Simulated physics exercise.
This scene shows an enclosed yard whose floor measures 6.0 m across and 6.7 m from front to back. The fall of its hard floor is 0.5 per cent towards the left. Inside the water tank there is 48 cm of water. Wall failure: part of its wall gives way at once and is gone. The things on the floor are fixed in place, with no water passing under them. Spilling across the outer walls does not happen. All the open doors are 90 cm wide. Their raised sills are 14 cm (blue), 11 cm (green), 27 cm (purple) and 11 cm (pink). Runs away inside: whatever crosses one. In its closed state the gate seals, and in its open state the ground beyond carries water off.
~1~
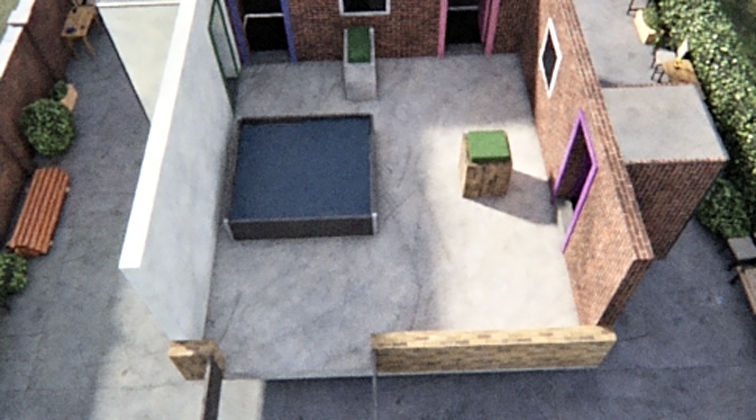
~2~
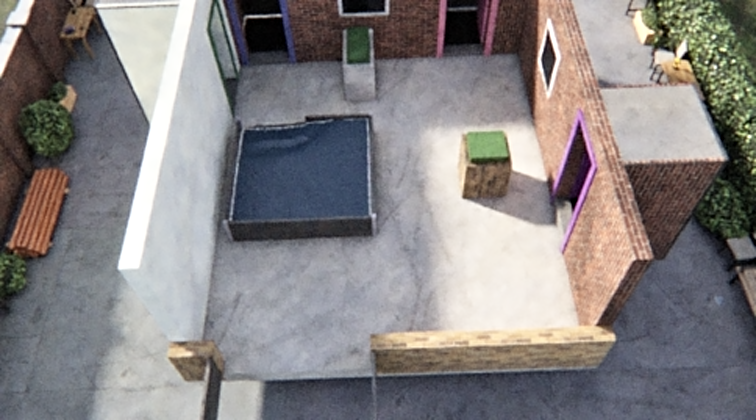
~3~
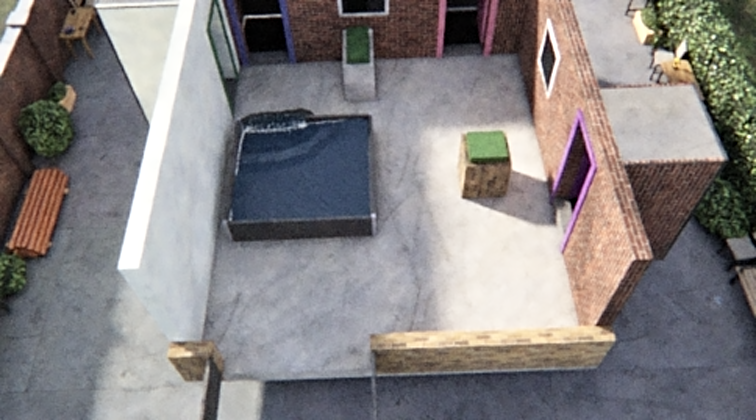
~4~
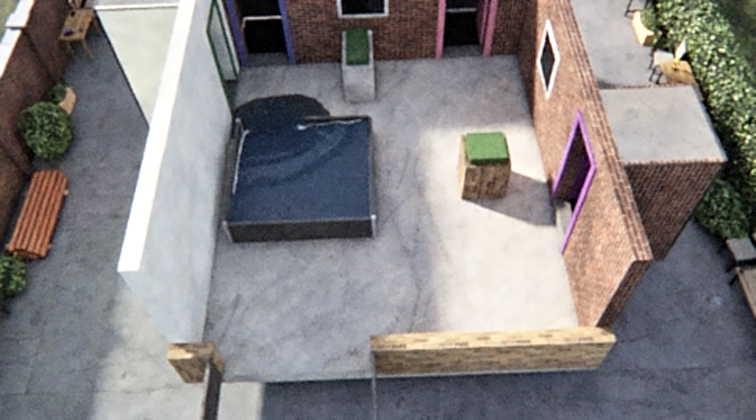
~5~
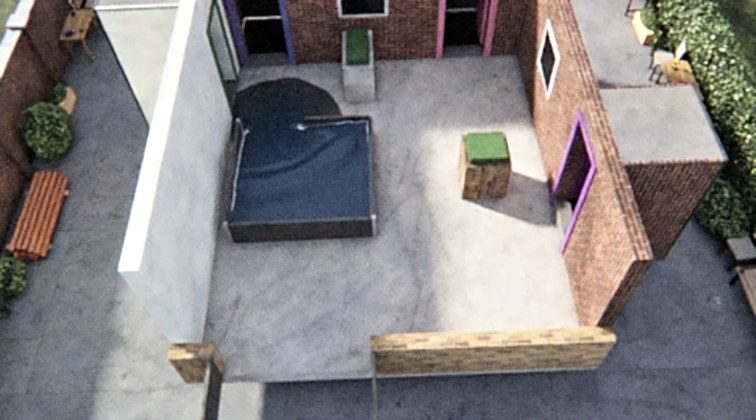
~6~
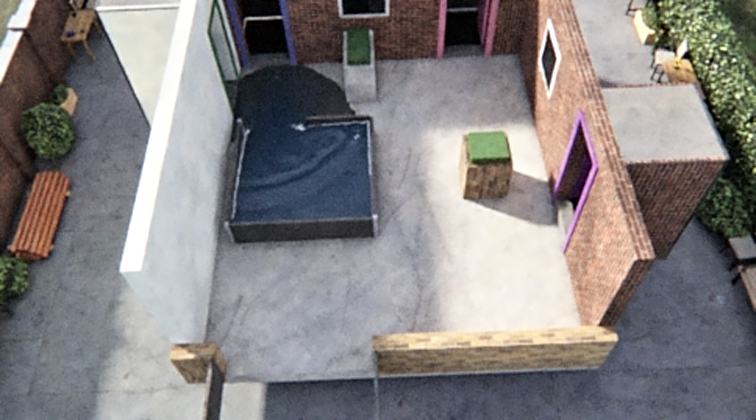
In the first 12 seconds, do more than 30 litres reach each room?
At the blue door, more than that; at the green door, more than that; at the purple door, not that much; at the pink door, not that much.
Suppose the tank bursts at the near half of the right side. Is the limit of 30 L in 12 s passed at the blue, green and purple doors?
Here's how it goes: Blue falls short, green falls short, purple falls short.
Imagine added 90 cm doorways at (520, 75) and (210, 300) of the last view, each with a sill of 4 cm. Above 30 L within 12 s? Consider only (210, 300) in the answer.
At that door: Within the limit.
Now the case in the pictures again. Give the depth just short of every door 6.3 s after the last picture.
You'd see blue at 19 cm, green at 18 cm, purple at 0 cm and pink at 1 cm.
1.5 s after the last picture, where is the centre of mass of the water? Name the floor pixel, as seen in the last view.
Around (298, 153) in the last picture.
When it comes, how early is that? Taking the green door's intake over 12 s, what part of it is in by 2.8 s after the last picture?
Roughly 30 percent is in by then.
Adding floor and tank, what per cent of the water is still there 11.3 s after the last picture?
Roughly 74 per cent is still there.
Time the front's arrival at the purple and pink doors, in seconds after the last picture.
Purple 7.0 s, pink 1.8 s.
Then, 0.7 s after the last picture water covers 15 % of the floor and is deepest (40 cm) near (241, 68); blue door 30 cm at the sill, 25 L in, green door 19 cm at the sill, 1 L in, purple door not reached, pink door not reached.
Then, 1.5 s after the last picture water covers 15 % of the floor and is deepest (40 cm) near (239, 80); blue door 34 cm at the sill, 104 L in, green door 21 cm at the sill, 24 L in, purple door not reached, pink door not reached.
Then, 2.8 s after the last picture water covers 25 % of the floor and is deepest (28 cm) near (341, 69); blue door 27 cm at the sill, 226 L in, green door 22 cm at the sill, 82 L in, purple door not reached, pink door 2 cm at the sill, 0 L in.
Then, 6.3 s after the last picture water covers 50 % of the floor and is deepest (19 cm) near (238, 92); blue door 19 cm at the sill, 325 L in, green door 18 cm at the sill, 233 L in, purple door not reached, pink door 1 cm at the sill, 0 L in.
Then, 11.3 s after the last picture water covers 65 % of the floor and is deepest (13 cm) near (234, 124); blue door 12 cm at the sill, 341 L in, green door 13 cm at the sill, 286 L in, purple door 3 cm at the sill, 0 L in, pink door 6 cm at the sill, 0 L in.
